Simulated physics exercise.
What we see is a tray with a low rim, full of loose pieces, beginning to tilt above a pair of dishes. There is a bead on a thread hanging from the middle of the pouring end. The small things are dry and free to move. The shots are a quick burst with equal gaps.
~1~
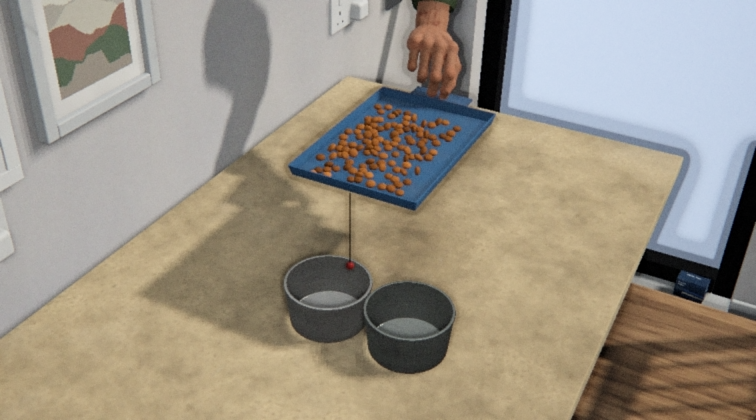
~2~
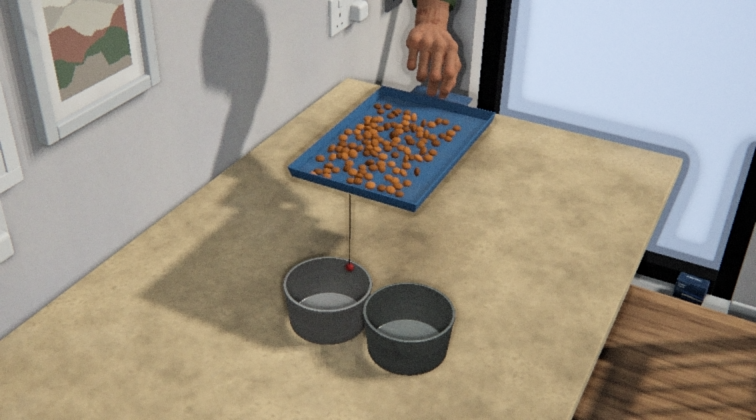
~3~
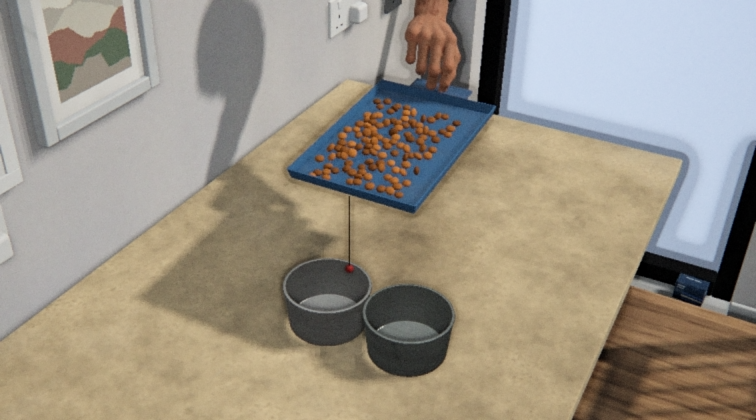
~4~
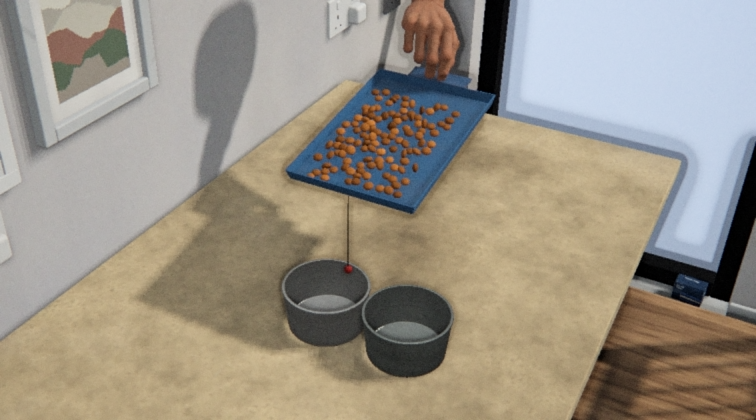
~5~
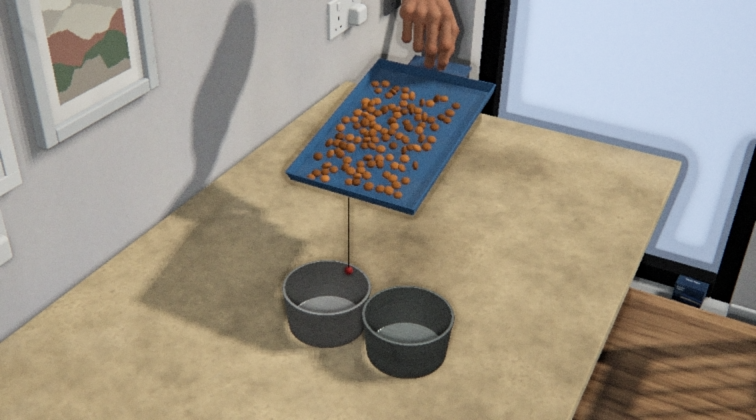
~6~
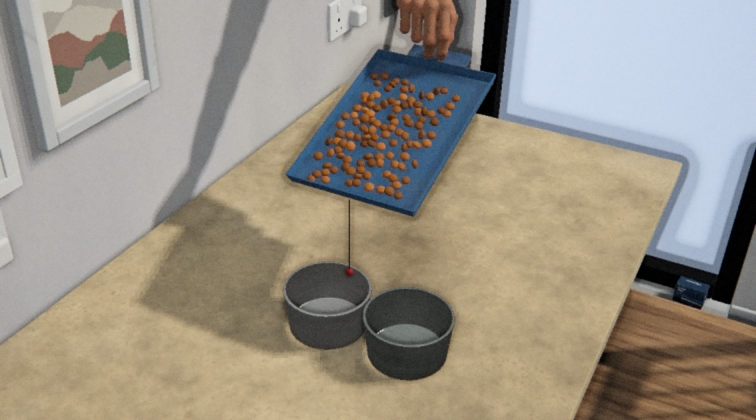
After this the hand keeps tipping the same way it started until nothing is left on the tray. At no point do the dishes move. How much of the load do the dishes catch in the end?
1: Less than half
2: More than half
Answer: 2.
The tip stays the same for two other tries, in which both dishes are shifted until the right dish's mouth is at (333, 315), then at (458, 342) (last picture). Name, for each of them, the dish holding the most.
In turn: The right-side dish; the left-side dish.
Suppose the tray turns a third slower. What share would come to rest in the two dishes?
Estimate: Some 80 %.
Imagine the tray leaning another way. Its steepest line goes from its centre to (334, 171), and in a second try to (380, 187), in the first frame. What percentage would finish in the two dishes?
About 40 %, then 90 %.
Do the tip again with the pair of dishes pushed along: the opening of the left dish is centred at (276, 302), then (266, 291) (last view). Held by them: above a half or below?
Try 1: A majority of it. Try 2: A majority of it.
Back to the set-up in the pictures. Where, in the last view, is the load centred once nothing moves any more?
It settles centred around (328, 327).
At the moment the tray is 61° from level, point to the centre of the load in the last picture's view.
About (342, 183).
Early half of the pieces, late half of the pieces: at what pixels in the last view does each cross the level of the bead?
The first part at (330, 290); the rest at (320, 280).
Shortly afterwards, tray tipped steeply; all but a few on the tray; a little in the air.
Next, tray tipped right over; near a quarter on the tray; a little in the right dish; near a third in the left dish; a little outside both; near a quarter in the air.
Some moments later, tray tipped past a quarter turn; a little in the right dish; near two thirds in the left dish; near a quarter outside both.
In the end, tray tipped past a quarter turn; a little in the right dish; near two thirds in the left dish; near a quarter outside both.
